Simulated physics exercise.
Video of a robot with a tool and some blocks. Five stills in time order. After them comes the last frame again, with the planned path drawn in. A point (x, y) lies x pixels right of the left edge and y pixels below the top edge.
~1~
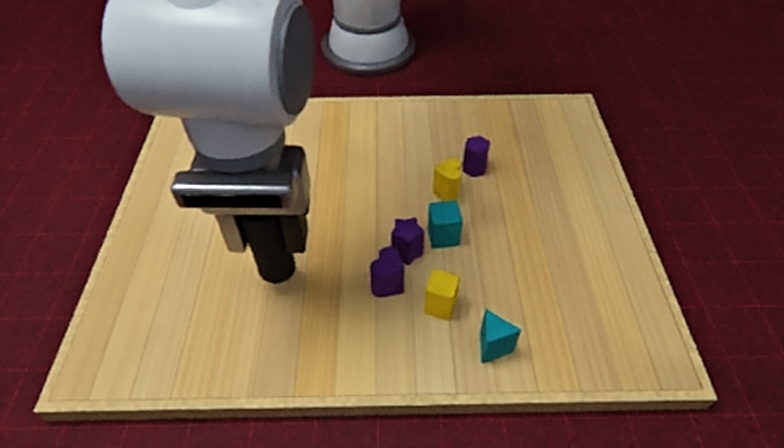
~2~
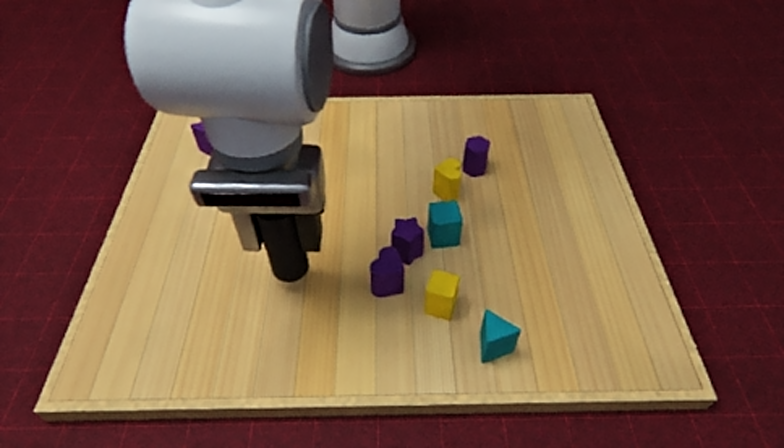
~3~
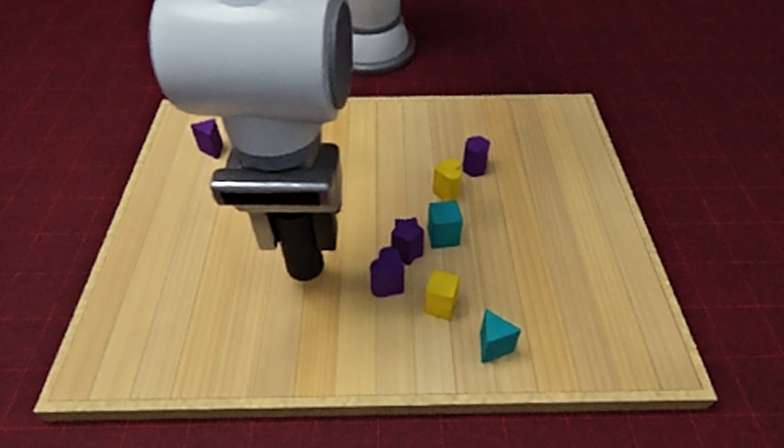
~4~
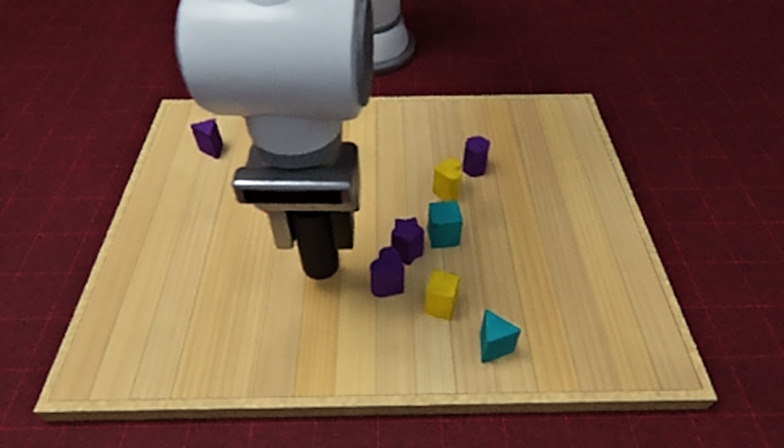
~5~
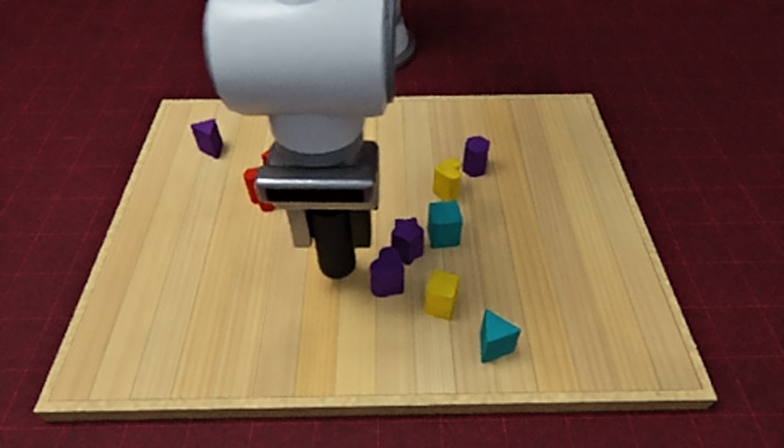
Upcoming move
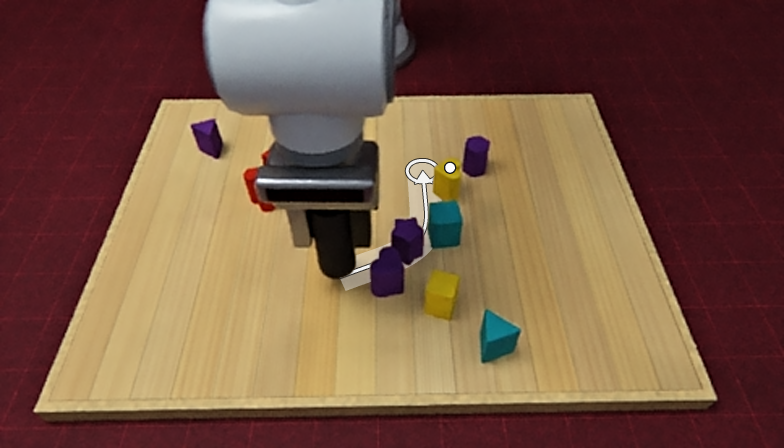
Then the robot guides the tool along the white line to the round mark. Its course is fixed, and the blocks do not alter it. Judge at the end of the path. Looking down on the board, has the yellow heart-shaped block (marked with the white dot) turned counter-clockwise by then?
I believe not.
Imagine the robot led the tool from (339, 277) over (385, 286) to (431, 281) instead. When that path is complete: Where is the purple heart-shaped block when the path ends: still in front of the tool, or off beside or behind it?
At that point it is up front.
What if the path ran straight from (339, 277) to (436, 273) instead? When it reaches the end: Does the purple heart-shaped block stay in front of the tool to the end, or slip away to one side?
It is still in front.
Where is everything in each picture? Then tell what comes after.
Lower end of the tool at (277, 268), tops of blocks, purple heart-shaped block at (387, 261), purple star block at (407, 228), turquoise square piece at (446, 212), yellow heart-shaped block at (450, 168), in the first frame.
Tool at (291, 267), blocks as before, in the second frame.
Tool at (305, 266), blocks as before, in the third frame.
Tool at (321, 265), blocks as before, in the fourth frame.
Tool at (338, 264), purple heart-shaped block at (387, 261), purple star block at (407, 228), turquoise square piece at (446, 212), yellow heart-shaped block at (450, 168), in the fifth frame.
The drawn path runs from (339, 277) via (400, 254) and (426, 213), ending at (423, 171); the dot is on the yellow heart-shaped block.
The first path, step by step. One third of the way, tool at (400, 241); purple heart-shaped block at (397, 259), turned 45° clockwise; purple star block at (433, 220); turquoise square piece at (458, 208).
Two thirds of the way, tool at (427, 200); purple heart-shaped block at (397, 259), turned 45° clockwise; purple star block at (457, 204), turned 80° clockwise; turquoise square piece at (487, 202), turned 20° anticlockwise.
At the end, tool at (423, 157); purple heart-shaped block at (397, 259), turned 45° clockwise; purple star block at (457, 204), turned 80° clockwise; turquoise square piece at (487, 202), turned 20° anticlockwise; yellow heart-shaped block at (454, 157), turned 60° clockwise.
